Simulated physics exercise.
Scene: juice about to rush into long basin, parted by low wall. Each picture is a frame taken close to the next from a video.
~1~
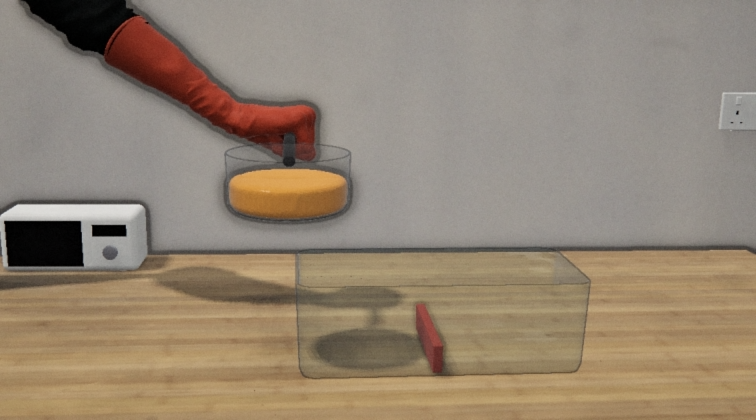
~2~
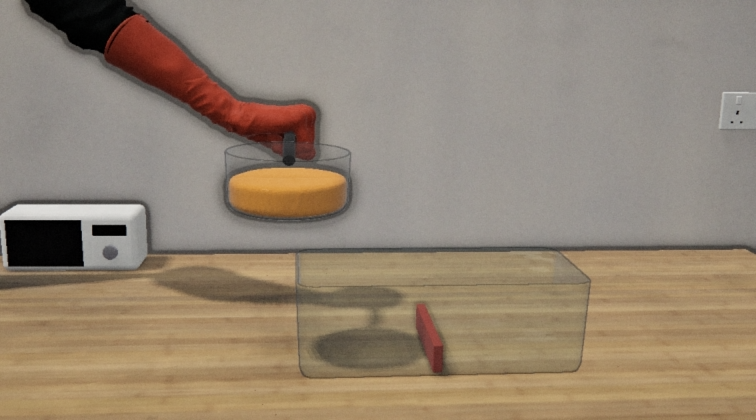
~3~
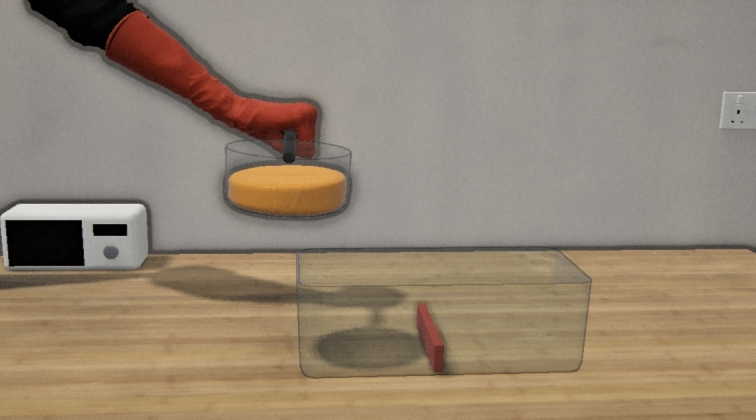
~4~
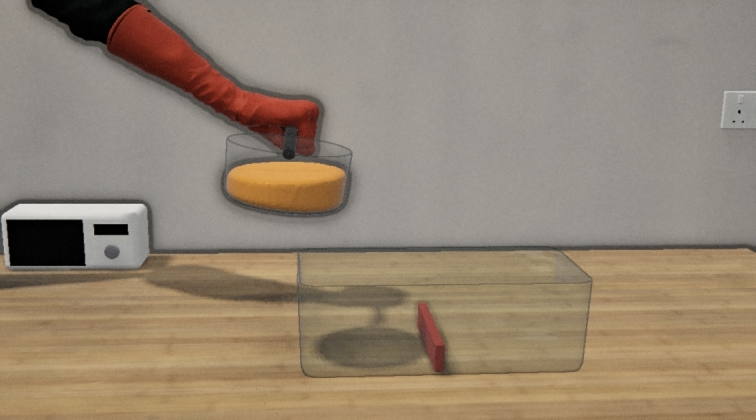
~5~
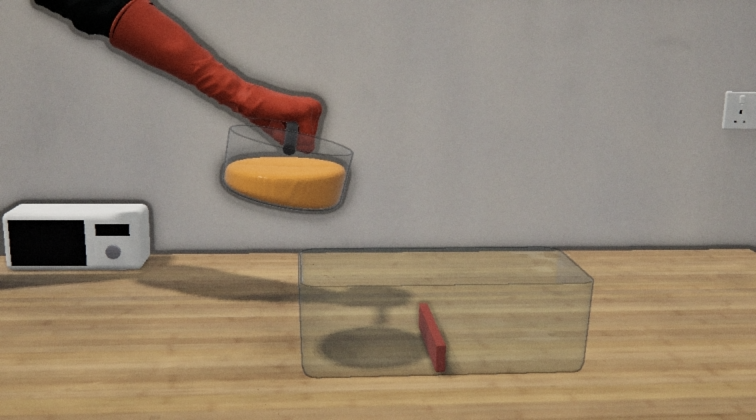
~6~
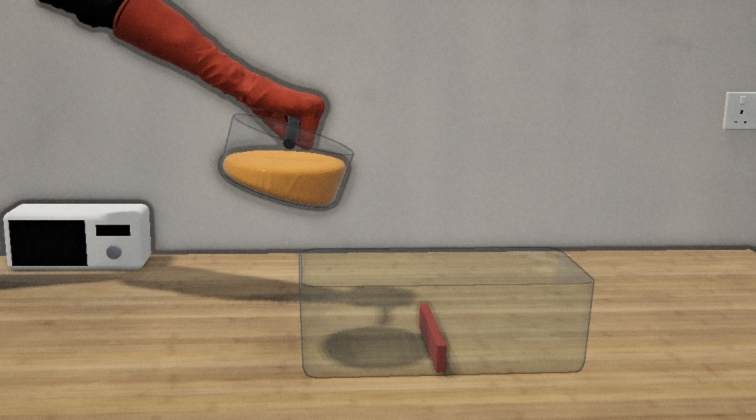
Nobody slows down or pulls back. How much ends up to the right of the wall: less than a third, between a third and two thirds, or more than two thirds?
Between a third and two thirds.
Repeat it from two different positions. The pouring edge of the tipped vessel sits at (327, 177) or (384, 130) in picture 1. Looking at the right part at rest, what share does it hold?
Start one gives close to 5 percent, start two close to 90 percent.
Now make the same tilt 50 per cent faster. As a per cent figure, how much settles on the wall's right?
Roughly 65 in a hundred.
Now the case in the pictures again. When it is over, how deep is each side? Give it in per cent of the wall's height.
Near 30 in a hundred to the left, 30 to the right.
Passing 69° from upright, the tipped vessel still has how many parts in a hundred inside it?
My estimate is close to 60 percent remaining.
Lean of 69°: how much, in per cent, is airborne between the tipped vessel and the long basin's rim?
Around 35 in a hundred.
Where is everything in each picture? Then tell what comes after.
In the first picture, tilt 0°; pouring edge (350, 154); surface from (230, 179) to (347, 179); the long basin's rim runs from (297, 269) to (573, 266); the wall's top is at (429, 325).
In the second picture, tilt 1°; pouring edge (350, 154); surface from (229, 179) to (346, 178).
In the third picture, tilt 3°; pouring edge (350, 154); surface from (229, 176) to (346, 175).
In the fourth picture, tilt 6°; pouring edge (351, 153); surface from (228, 172) to (346, 172).
In the fifth picture, tilt 11°; pouring edge (352, 154); surface from (227, 166) to (345, 168).
In the sixth picture, tilt 17°; pouring edge (353, 154); surface from (225, 157) to (346, 163).
A moment on, the tilt is 69° and 60 per cent is still to pour, 4 is left of the wall and 0 right of it.
Next, the tilt is 100° and 11 per cent is still to pour, 24 is left of the wall and 44 right of it.
Then the tilt is 105° and 0 per cent is still to pour, 41 is left of the wall and 56 right of it.
Later the tilt is 105° and 0 per cent is still to pour, 42 is left of the wall and 56 right of it.
In the end 42 per cent lies left of the wall, 56 right of it and 2 outside.
